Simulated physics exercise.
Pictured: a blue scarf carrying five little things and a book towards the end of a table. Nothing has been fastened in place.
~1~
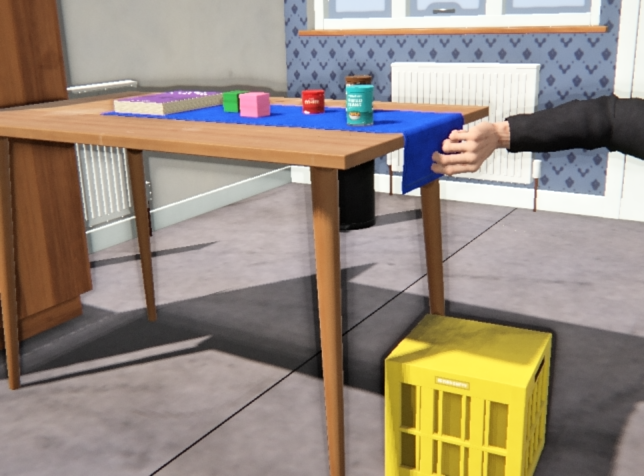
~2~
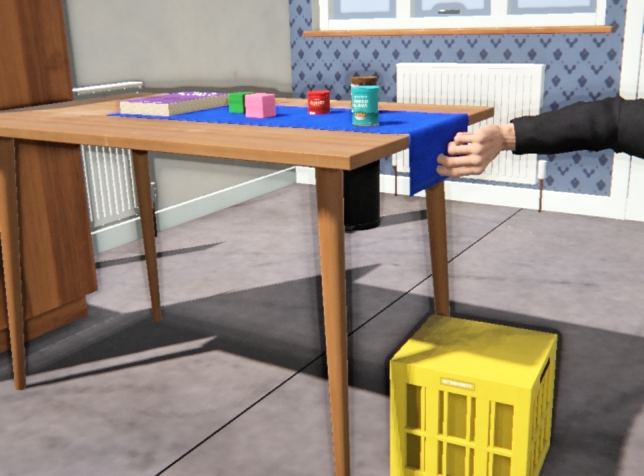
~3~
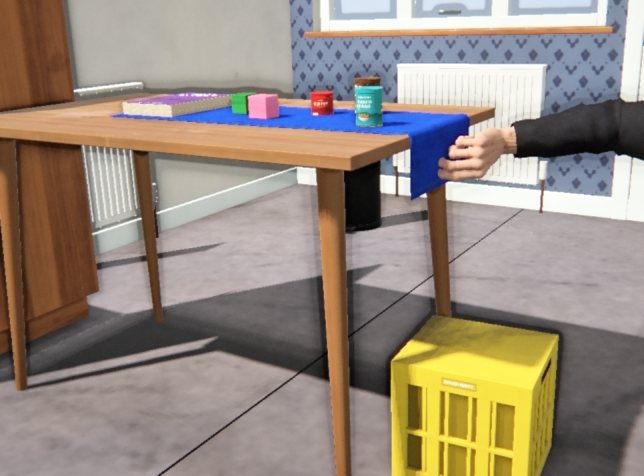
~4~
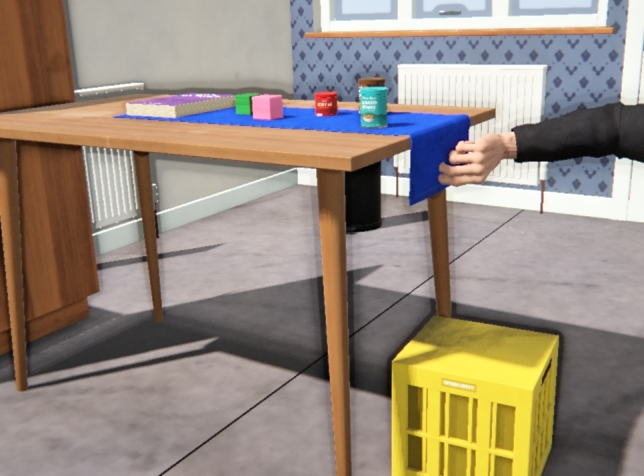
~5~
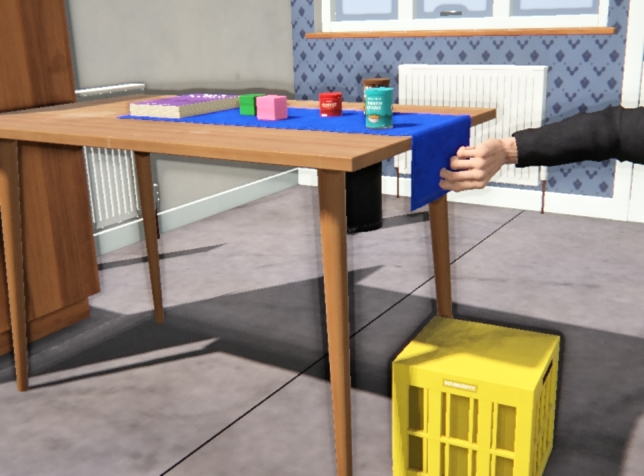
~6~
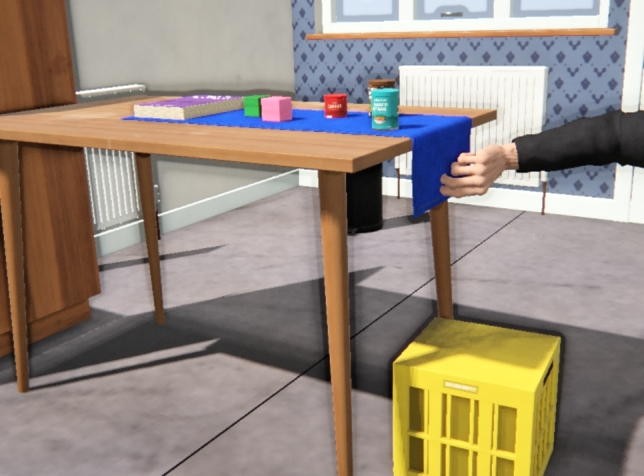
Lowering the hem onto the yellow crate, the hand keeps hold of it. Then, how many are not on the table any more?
Lost over the edge: Three.
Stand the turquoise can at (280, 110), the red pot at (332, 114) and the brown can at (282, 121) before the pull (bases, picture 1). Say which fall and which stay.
Record - turquoise can retained; red pot lost; brown can lost.
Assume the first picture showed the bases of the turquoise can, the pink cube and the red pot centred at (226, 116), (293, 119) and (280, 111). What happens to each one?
The turquoise can? It stays where it is. The pink cube tips off, and the red pot stays where it is.
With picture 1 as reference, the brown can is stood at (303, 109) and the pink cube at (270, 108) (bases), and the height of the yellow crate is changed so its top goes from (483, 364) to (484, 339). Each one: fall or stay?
The brown can? Safe. The pink cube? Safe.
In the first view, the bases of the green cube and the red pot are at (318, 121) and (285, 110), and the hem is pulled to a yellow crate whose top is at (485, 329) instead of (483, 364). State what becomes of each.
The green cube ends up off the top and the red pot ends up still on top.
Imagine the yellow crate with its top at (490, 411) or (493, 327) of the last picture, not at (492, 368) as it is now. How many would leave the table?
Then 4 and 2.
Early on, hem near (444, 256); turquoise can gone.
Midway, hem near (445, 306); turquoise can and brown can gone.
Near the end, hem on the crate; turquoise can, brown can and red pot gone.
Finally, hem on the crate; turquoise can, brown can and red pot gone. The count of fallen things is three.
